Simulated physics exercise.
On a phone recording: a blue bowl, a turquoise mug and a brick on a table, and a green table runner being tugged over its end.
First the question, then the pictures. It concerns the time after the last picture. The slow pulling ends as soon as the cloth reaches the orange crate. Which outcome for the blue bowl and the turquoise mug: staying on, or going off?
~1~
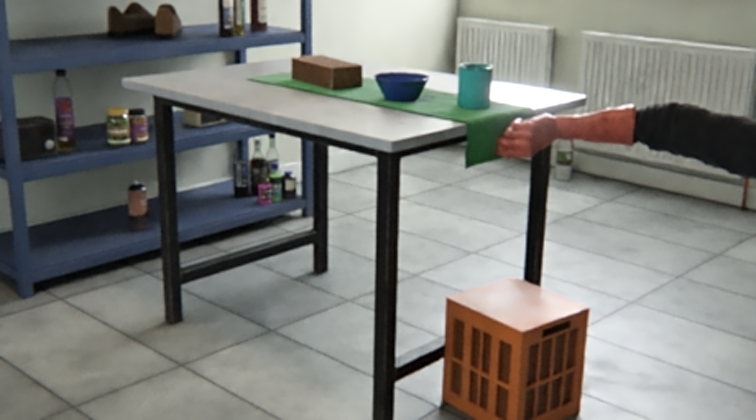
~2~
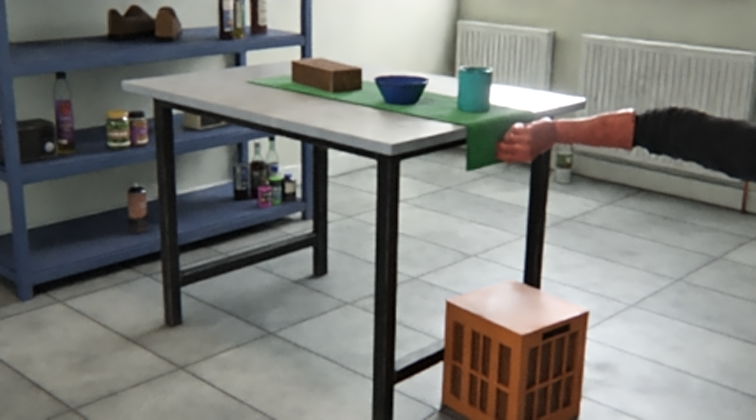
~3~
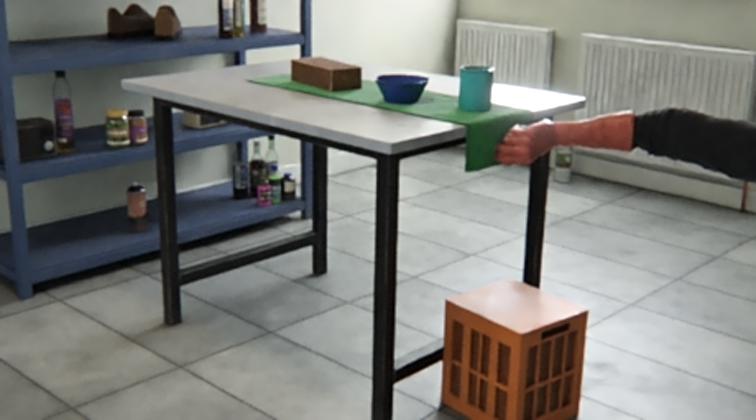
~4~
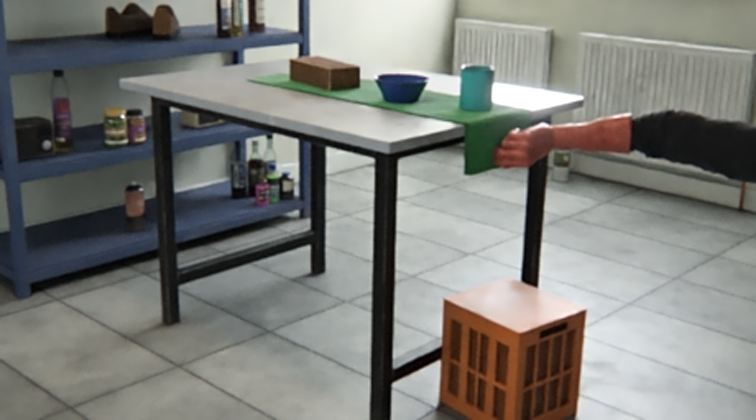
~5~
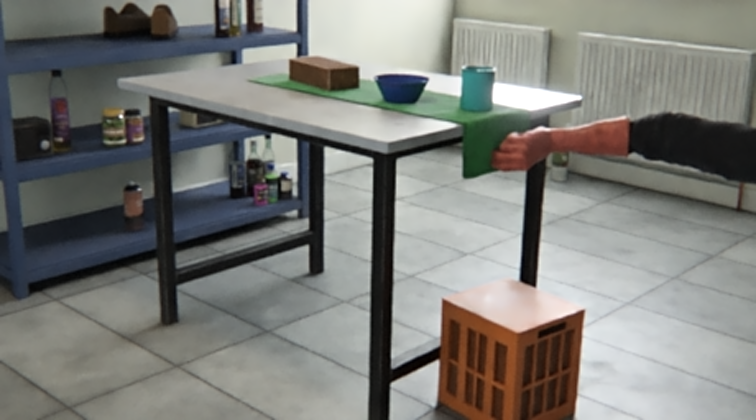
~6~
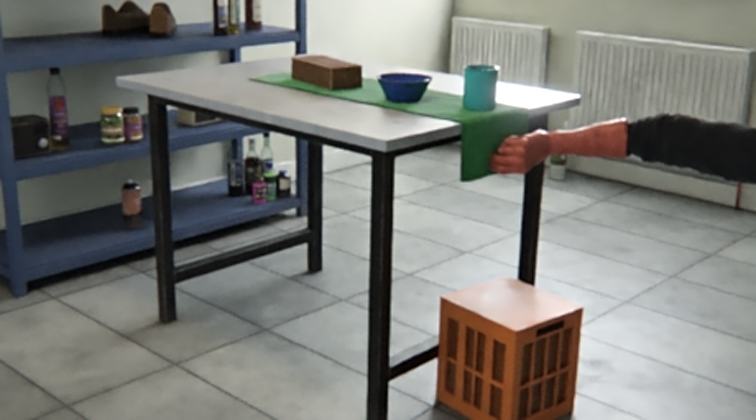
Blue bowl, going off; turquoise mug, going off.
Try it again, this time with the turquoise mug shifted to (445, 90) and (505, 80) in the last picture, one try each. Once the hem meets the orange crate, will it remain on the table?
First place: Drops; second place: Is safe.
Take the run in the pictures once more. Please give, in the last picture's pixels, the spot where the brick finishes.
(414, 87).
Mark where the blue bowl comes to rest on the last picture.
I'd put it close to (559, 290).
Then, 0.90 s past the final frame, hem going down; bowl carried along near (444, 96); mug down below near (552, 262).
Then, 1.90 s past the final frame, hem going down; bowl tipping at the edge near (491, 106); mug down below near (552, 262).
When it is over, hem on the crate; bowl down below near (559, 290); mug down below near (552, 262). The blue bowl falls off and the turquoise mug goes over the edge.
